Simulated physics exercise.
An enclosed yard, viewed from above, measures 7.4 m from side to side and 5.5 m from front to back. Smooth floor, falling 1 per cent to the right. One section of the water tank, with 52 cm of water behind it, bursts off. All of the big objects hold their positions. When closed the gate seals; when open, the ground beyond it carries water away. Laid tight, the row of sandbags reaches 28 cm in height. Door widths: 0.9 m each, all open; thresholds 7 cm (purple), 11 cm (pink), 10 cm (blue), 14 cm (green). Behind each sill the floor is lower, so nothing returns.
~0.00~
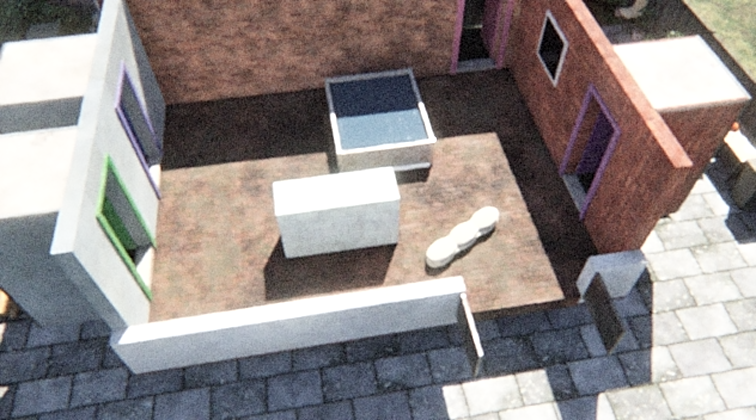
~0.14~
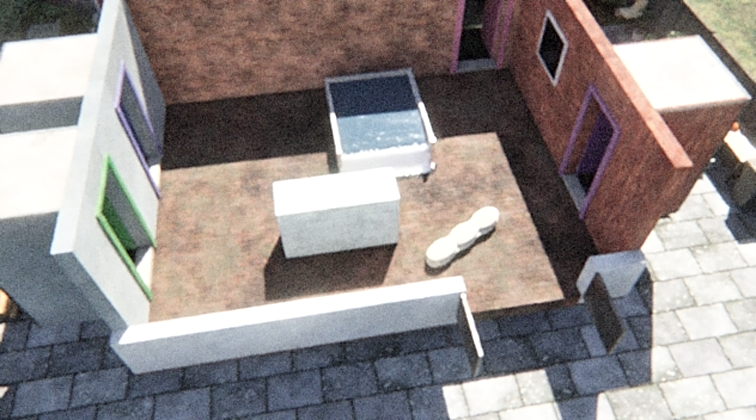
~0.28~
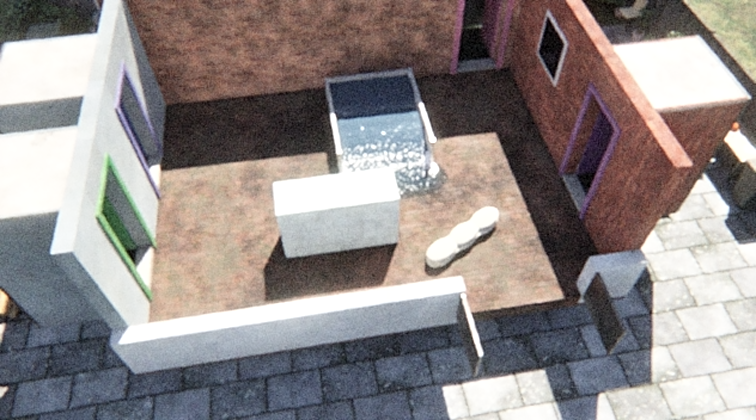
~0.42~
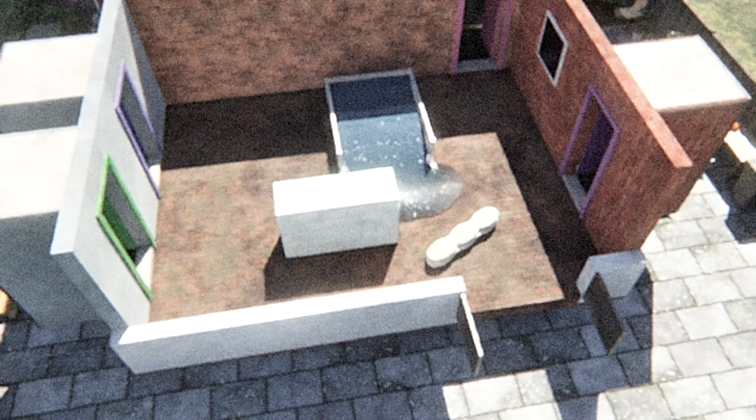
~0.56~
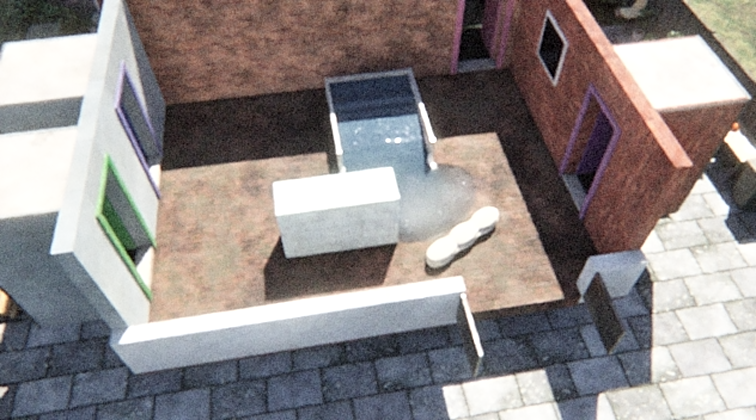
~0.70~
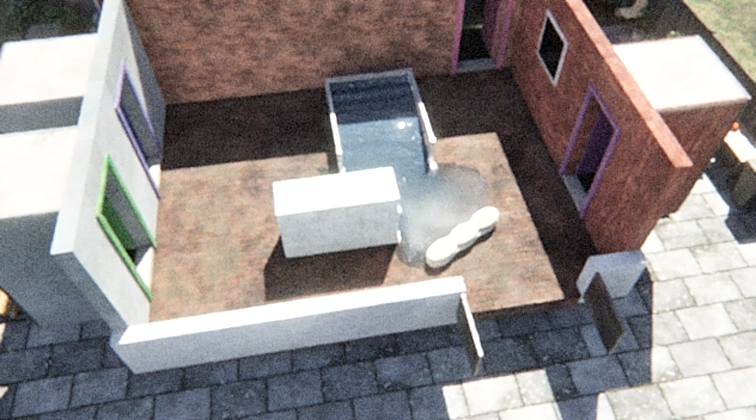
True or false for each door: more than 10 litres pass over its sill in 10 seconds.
Per door: The purple door: True; the pink door: False; the blue door: False; the green door: False.
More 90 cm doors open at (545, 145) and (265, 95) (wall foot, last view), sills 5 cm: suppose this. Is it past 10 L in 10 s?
In the order given, higher then lower.
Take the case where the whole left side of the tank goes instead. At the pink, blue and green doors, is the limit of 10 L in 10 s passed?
Here's how it goes: Pink falls short, blue exceeds it, green falls short.
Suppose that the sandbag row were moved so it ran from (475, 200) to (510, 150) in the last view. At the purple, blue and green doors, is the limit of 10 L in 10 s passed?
Purple within the limit, blue within the limit, green within the limit.
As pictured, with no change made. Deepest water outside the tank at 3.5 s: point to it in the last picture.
In the final picture, near (452, 235).
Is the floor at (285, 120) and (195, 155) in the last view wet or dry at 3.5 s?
I'd call them spared and then drenched.
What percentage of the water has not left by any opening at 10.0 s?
About 92 per cent.
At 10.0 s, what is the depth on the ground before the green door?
About 1.5 cm.
After 1.4 s water covers 15 % of the floor and is deepest (36 cm) near (452, 235); purple door not reached, pink door not reached, blue door not reached, green door not reached.
After 2.2 s water covers 40 % of the floor and is deepest (33 cm) near (452, 235); purple door 2 cm at the sill, 0 L in, pink door not reached, blue door not reached, green door not reached.
After 3.5 s water covers 65 % of the floor and is deepest (19 cm) near (452, 235); purple door 11 cm at the sill, 28 L in, pink door not reached, blue door 11 cm at the sill, 0 L in, green door 7 cm at the sill, 0 L in.
After 6.0 s water covers 80 % of the floor and is deepest (12 cm) near (515, 80); purple door 9 cm at the sill, 56 L in, pink door 9 cm at the sill, 0 L in, blue door 5 cm at the sill, 1 L in, green door 7 cm at the sill, 0 L in.
After 10.0 s water covers 95 % of the floor and is deepest (12 cm) near (297, 93); purple door 5 cm at the sill, 61 L in, pink door 6 cm at the sill, 0 L in, blue door 2 cm at the sill, 1 L in, green door 2 cm at the sill, 0 L in.
